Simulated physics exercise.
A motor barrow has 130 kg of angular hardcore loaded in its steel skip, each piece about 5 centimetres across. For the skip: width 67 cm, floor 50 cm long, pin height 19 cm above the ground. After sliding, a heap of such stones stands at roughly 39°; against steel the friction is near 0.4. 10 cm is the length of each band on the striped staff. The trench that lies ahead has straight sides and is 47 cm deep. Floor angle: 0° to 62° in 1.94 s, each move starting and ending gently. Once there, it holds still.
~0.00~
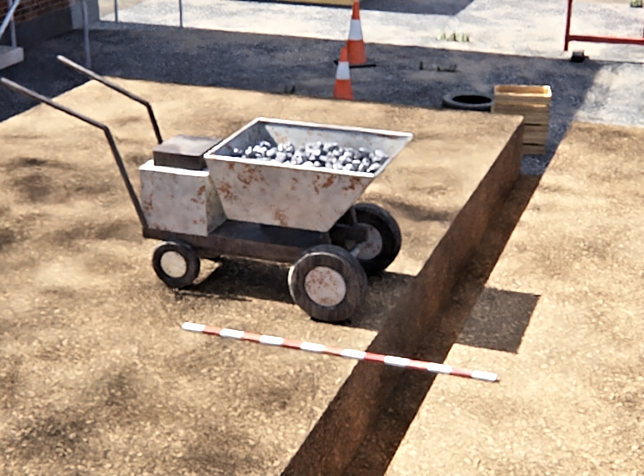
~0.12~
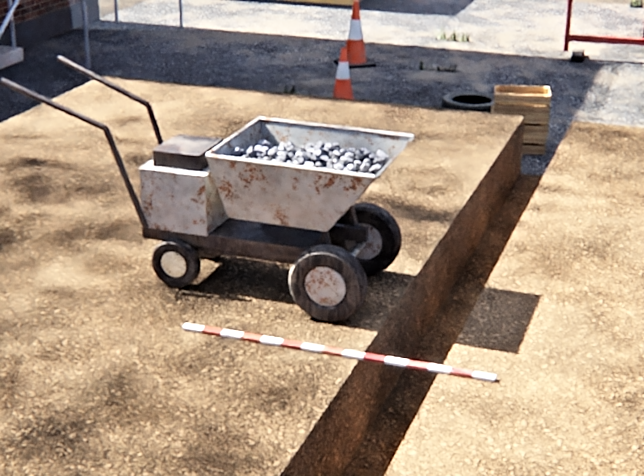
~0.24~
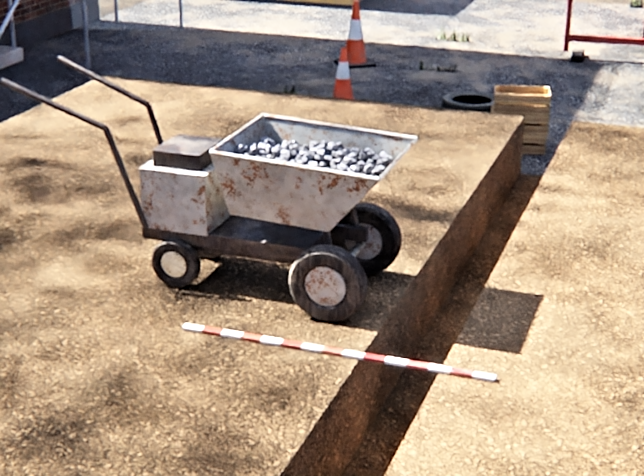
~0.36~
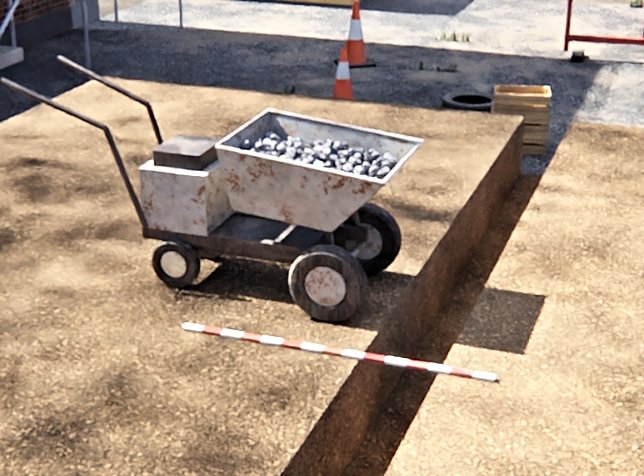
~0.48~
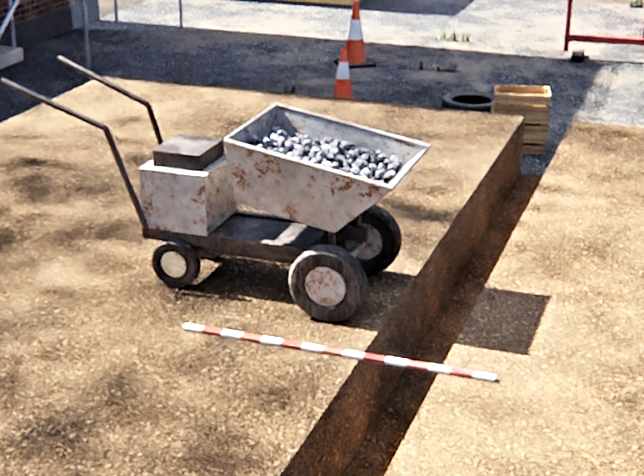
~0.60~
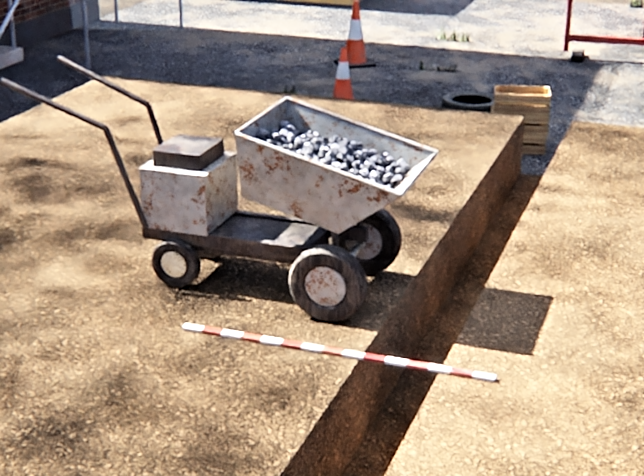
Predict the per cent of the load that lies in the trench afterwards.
7 per cent.
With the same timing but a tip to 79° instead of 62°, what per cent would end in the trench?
Share in trench: Approx. 5%.
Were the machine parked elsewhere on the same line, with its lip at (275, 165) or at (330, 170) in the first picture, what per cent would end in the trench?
Near 20 and near 30 percent.
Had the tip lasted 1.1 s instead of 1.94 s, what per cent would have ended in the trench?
Roughly 10 per cent would.
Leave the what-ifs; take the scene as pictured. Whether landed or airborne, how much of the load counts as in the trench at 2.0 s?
Some 0 per cent.
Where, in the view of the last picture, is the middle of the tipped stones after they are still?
Around (494, 315).
After 1.5 s the floor is at 52°; 100 % in the skip; the foremost stones are at (439, 244).
After 2.0 s the floor is at 62°; 94 % in the skip, 5 % past the trench; the foremost stones are at (504, 323).
After 2.4 s the floor is at 62°; 83 % in the skip, 16 % past the trench; the foremost stones are at (559, 322).
After 4.3 s the floor is at 62°; 67 % in the skip, 7 % in the trench, 25 % past the trench; the foremost stones are at (592, 324).
